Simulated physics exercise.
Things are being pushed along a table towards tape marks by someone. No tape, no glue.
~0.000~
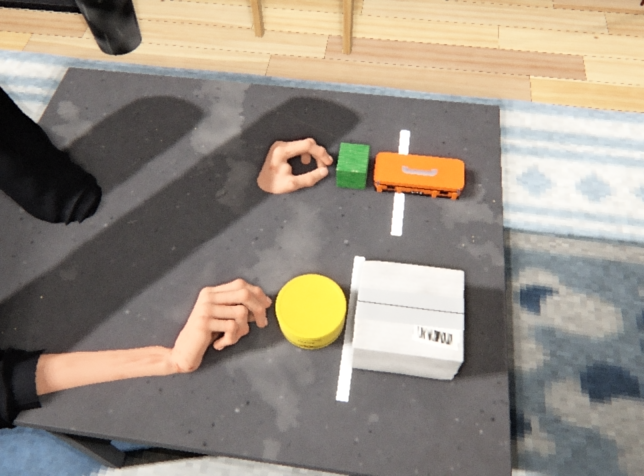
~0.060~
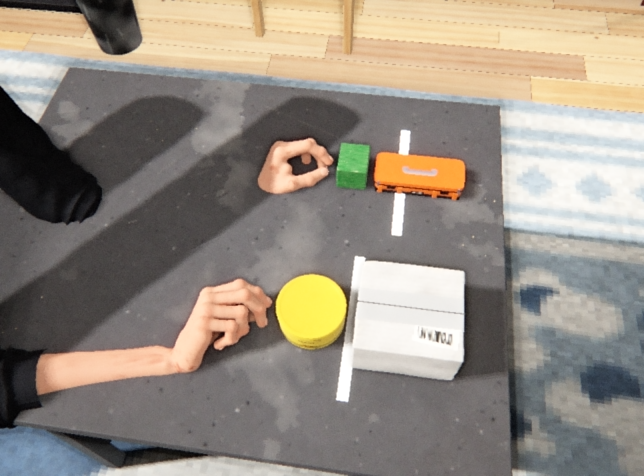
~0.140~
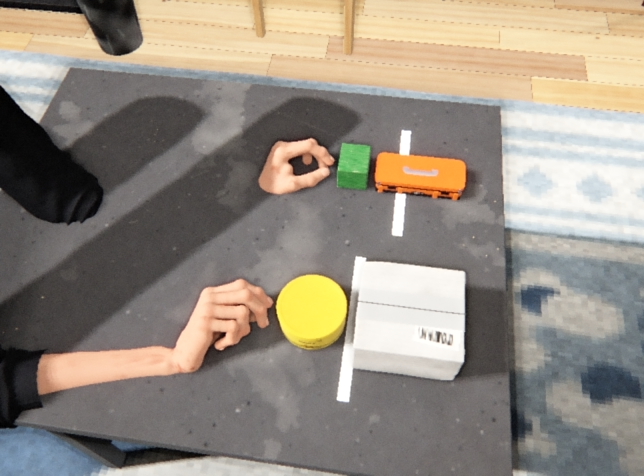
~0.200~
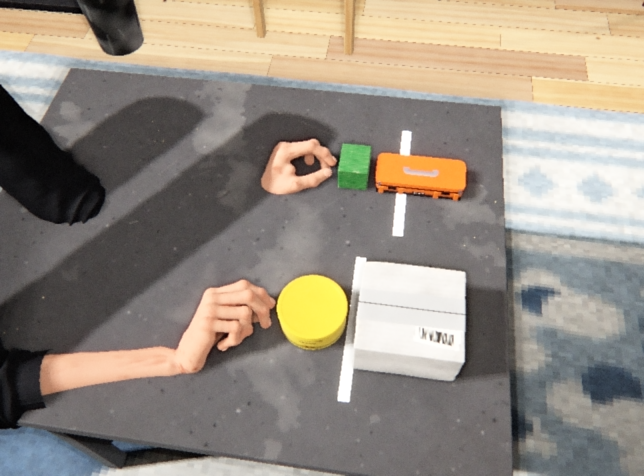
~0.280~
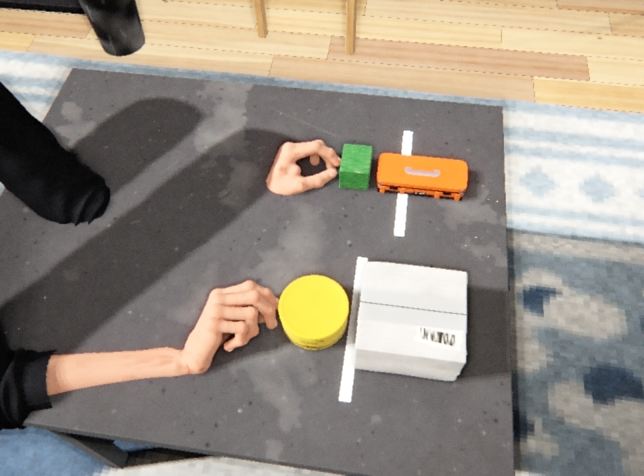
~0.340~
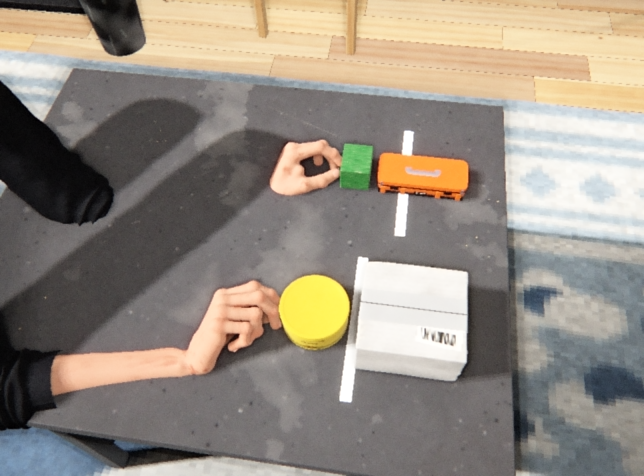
The clip opens on a dark table with one hand behind a green block and an orange case, and another behind a yellow tub and a white box. Both hands then edge very slightly right, closing in on the block and tub, while the objects barely shift beside the white tape marks.
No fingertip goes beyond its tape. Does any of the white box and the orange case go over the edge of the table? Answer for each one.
White box - stays on, orange case - stays on.
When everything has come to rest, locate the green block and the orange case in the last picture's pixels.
(425, 174) and (484, 183).
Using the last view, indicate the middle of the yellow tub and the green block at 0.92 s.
Middles at about (346, 317) and (383, 170).
By 0.92 s, white box shifted a little near (433, 323); orange case shifted a little near (441, 179).
By 1.38 s, white box shifted a little near (462, 327); orange case shifted a little near (465, 181).
When it is over (2.3 s), the white box stays on the table, near (484, 329); the orange case stays on the table, near (484, 183).
